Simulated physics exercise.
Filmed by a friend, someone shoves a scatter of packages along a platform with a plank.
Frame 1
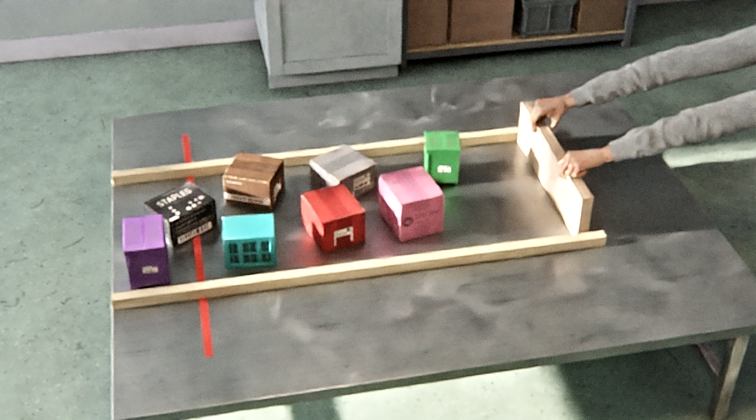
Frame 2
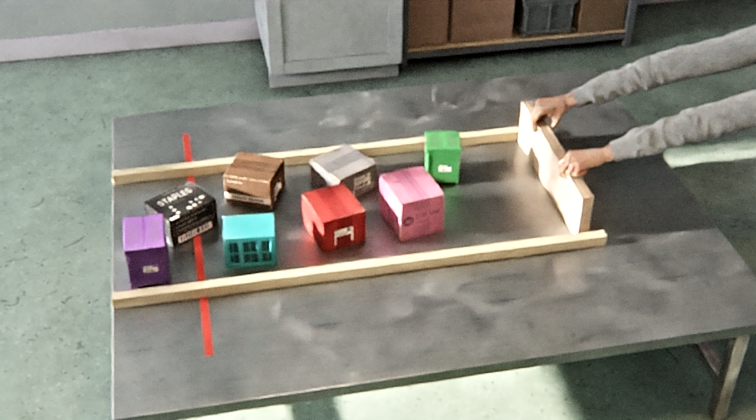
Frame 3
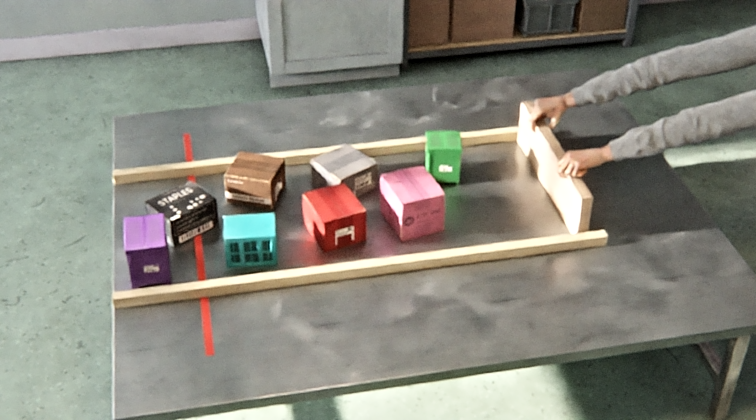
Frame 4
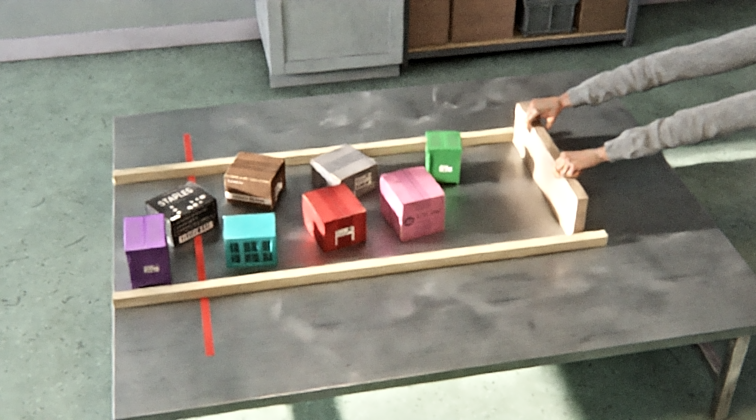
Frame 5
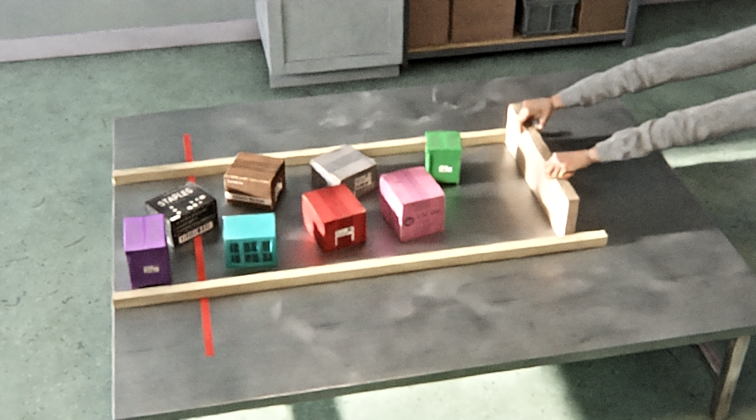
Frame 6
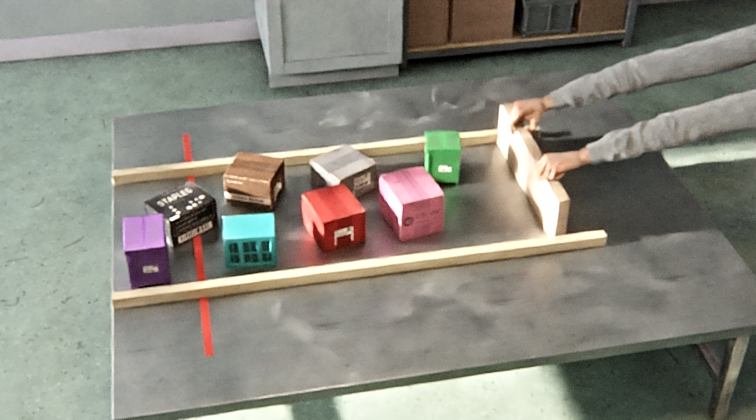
Two hands held a wooden plank at the right end of a gray table, then slid it slightly left between two wooden rails, while the scattered colorful boxes ahead of it stayed still.
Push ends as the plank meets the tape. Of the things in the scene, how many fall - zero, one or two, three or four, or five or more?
My prediction is three or four fallers.
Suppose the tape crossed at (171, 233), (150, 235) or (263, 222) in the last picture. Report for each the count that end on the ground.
It would be 6, then 6, then 1.
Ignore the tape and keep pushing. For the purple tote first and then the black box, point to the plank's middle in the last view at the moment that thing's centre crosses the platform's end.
The middle is at (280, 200) when it's the purple tote, and at (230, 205) when it's the black box.
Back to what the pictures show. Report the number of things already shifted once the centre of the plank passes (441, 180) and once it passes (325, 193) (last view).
Counts: 1, 7.
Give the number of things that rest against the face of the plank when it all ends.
Total: 2.
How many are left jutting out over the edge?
Overhanging: 2.
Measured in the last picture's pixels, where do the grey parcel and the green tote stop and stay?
In the last picture they sit at about (130, 187) and about (173, 190).
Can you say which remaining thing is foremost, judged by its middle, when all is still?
That one's the red parcel.
A little later, none off yet; purple tote at rest near (147, 251); black box at rest near (182, 214); turquoise crate at rest near (250, 241).
Next, none off yet; purple tote at rest near (147, 252); black box shifted a little near (167, 218); turquoise crate shifted about its own width near (200, 249).
When it is over, the number that fall off is three or four; down, brown parcel, turquoise crate, black box and purple tote.
